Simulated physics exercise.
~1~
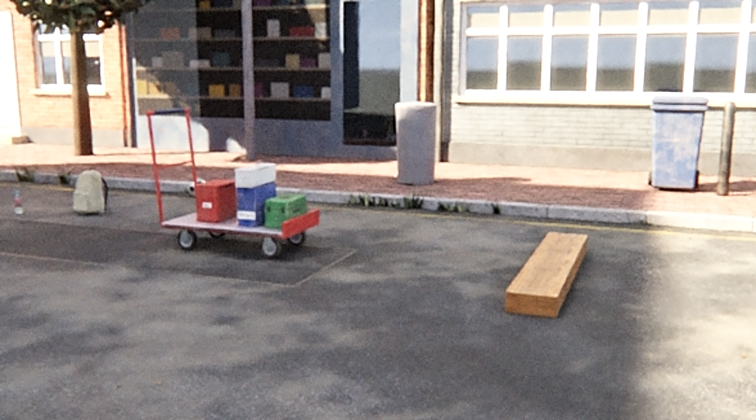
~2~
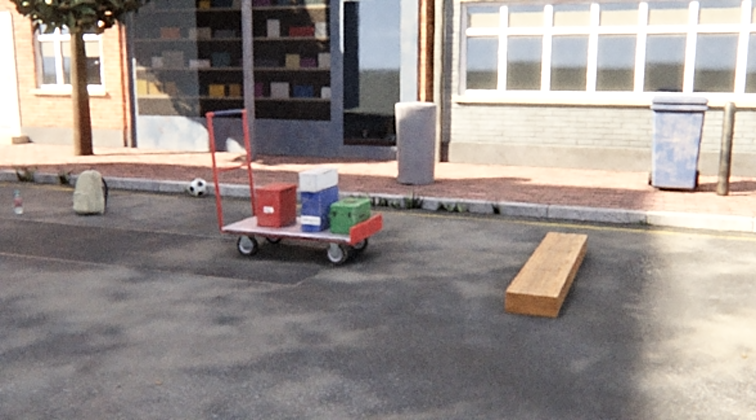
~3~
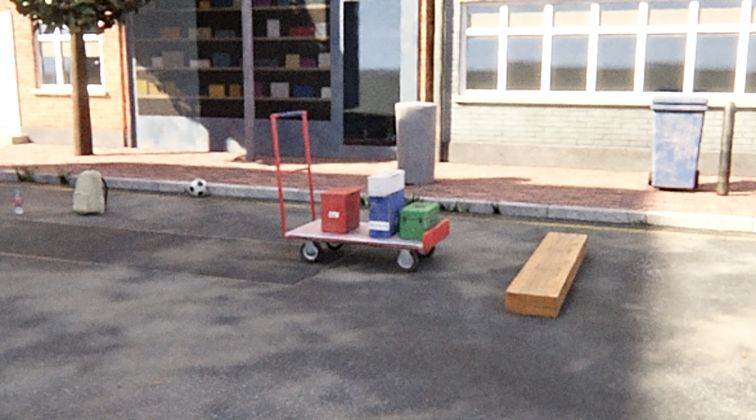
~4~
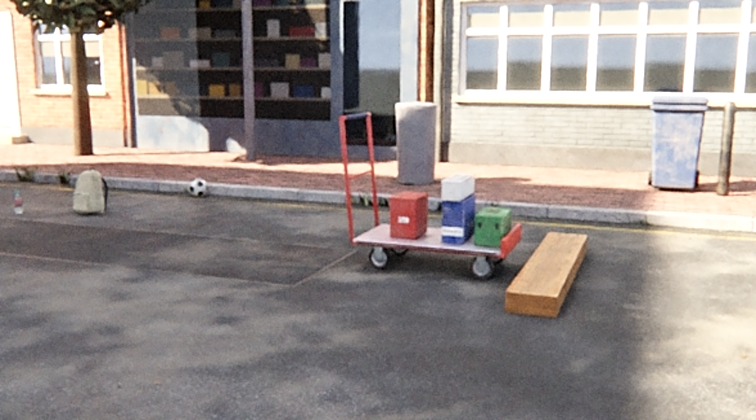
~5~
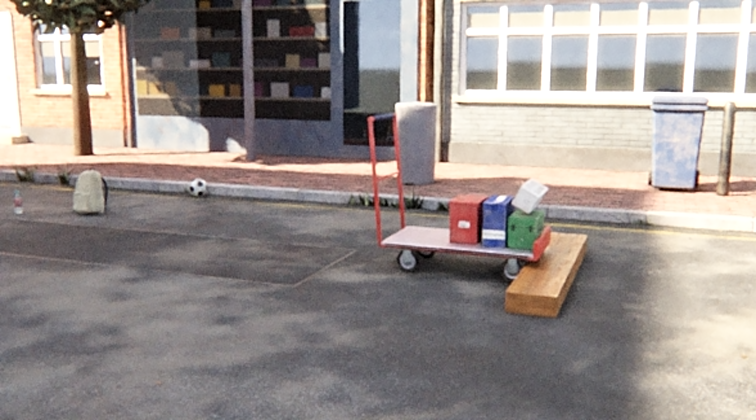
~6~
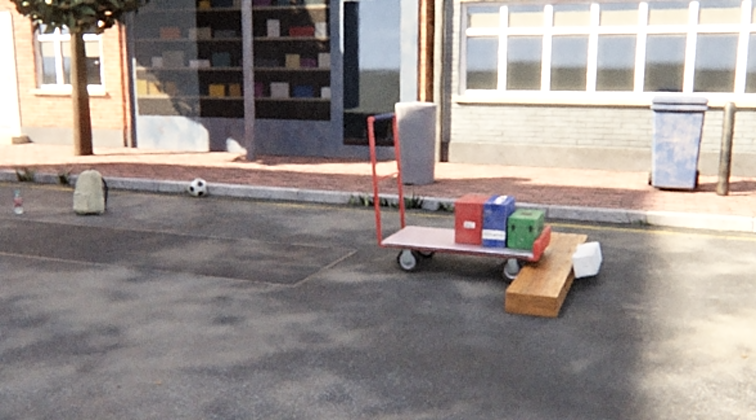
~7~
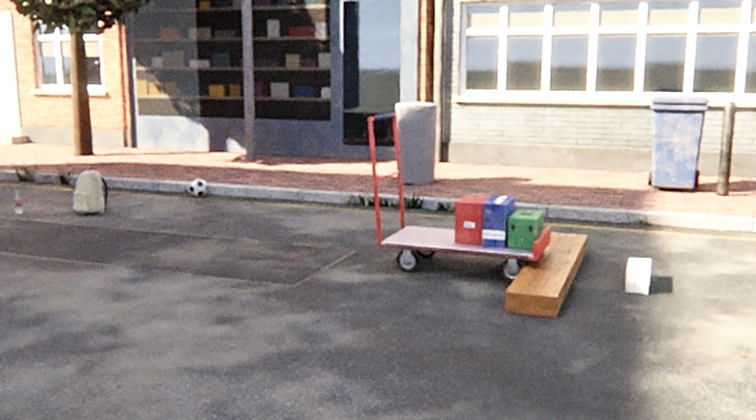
The video shows a red platform trolley carrying a red box, a blue box topped by a white one, and a green box rolling right until it stops against a wooden beam; the boxes slide forward, and the white one tumbles over the beam onto the pavement while the others stay aboard.
